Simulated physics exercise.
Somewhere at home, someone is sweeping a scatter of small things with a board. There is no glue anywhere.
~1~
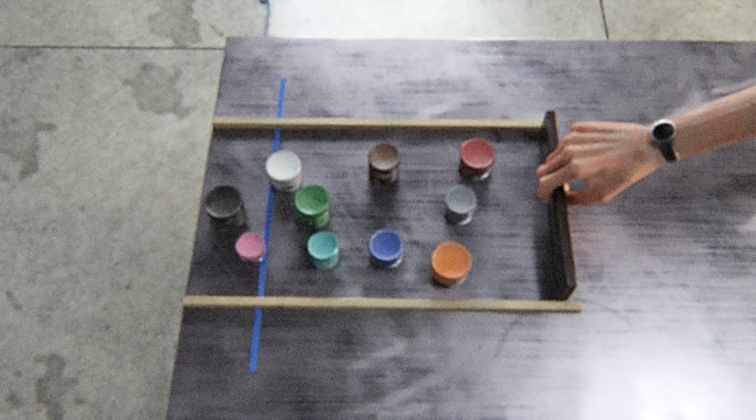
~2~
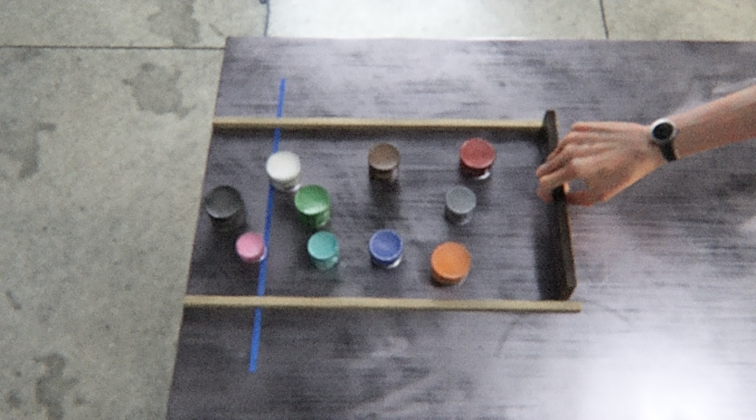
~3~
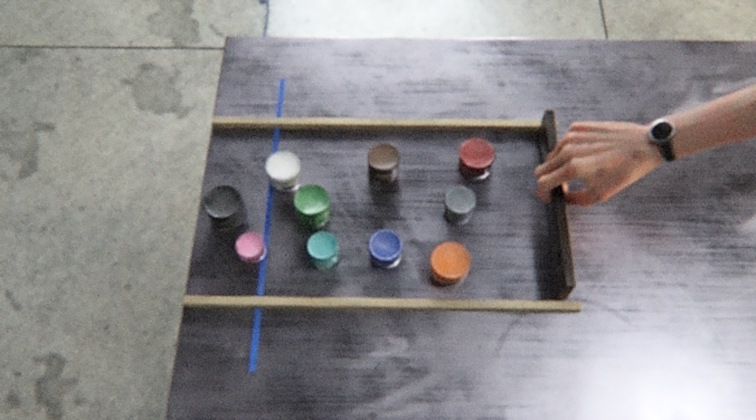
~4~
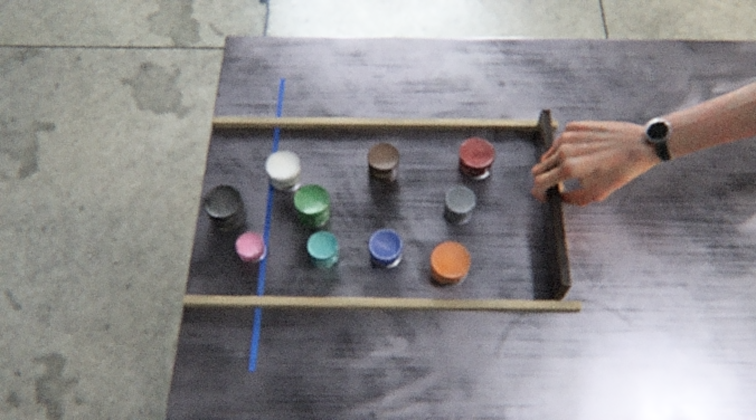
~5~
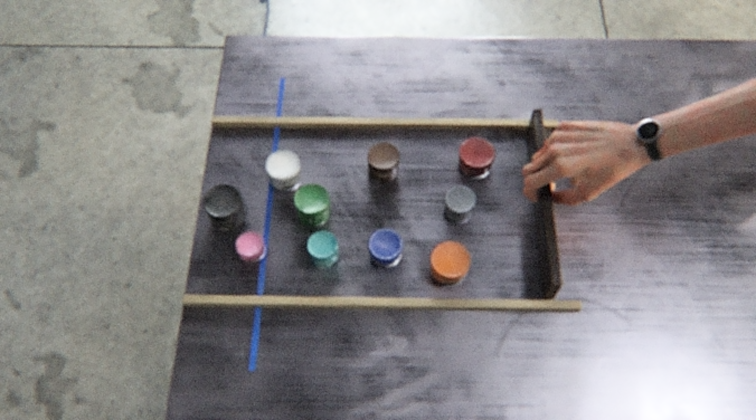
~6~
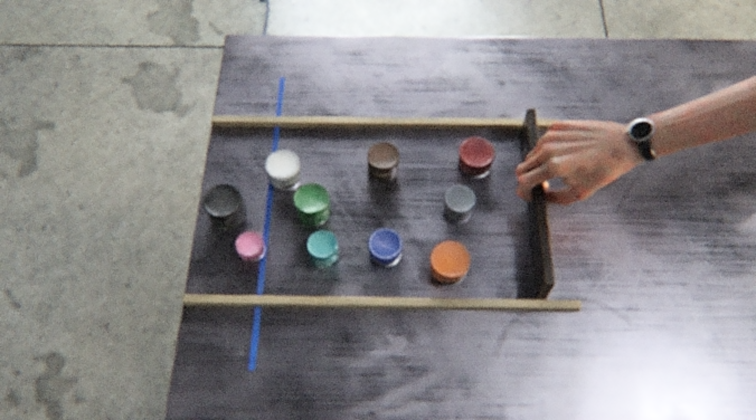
On a dark tabletop, a hand wearing a watch held a dark board beside a scatter of small colourful pots, then slid it slightly left between two wooden strips while the pots stayed still.
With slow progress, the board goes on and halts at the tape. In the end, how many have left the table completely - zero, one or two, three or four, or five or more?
Most likely one of them, or two, will slide off.
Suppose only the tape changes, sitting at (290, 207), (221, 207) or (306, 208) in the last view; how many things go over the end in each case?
In order, 0, 5 and 0.
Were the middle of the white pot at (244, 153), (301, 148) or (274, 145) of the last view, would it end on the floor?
Taking the three spots in turn, the white pot holds its place, then holds its place, then holds its place.
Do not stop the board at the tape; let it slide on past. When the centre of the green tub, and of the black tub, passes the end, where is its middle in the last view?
First one: Around (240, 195). Other one: Around (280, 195).
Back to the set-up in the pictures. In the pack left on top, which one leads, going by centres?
Answer: The pink pot.
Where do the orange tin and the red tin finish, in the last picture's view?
I'd put one at around (242, 263) and the other at around (256, 150).
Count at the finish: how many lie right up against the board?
Contact count: 4.
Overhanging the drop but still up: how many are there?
Number: 2.
Soon after, none off yet; black tub at rest near (226, 207); pink pot at rest near (251, 247); white pot at rest near (284, 171).
Then, none off yet; black tub at rest near (226, 207); pink pot at rest near (251, 247); white pot moving near (274, 173).
At rest, the number that fall off is one or two; fallen, black tub.
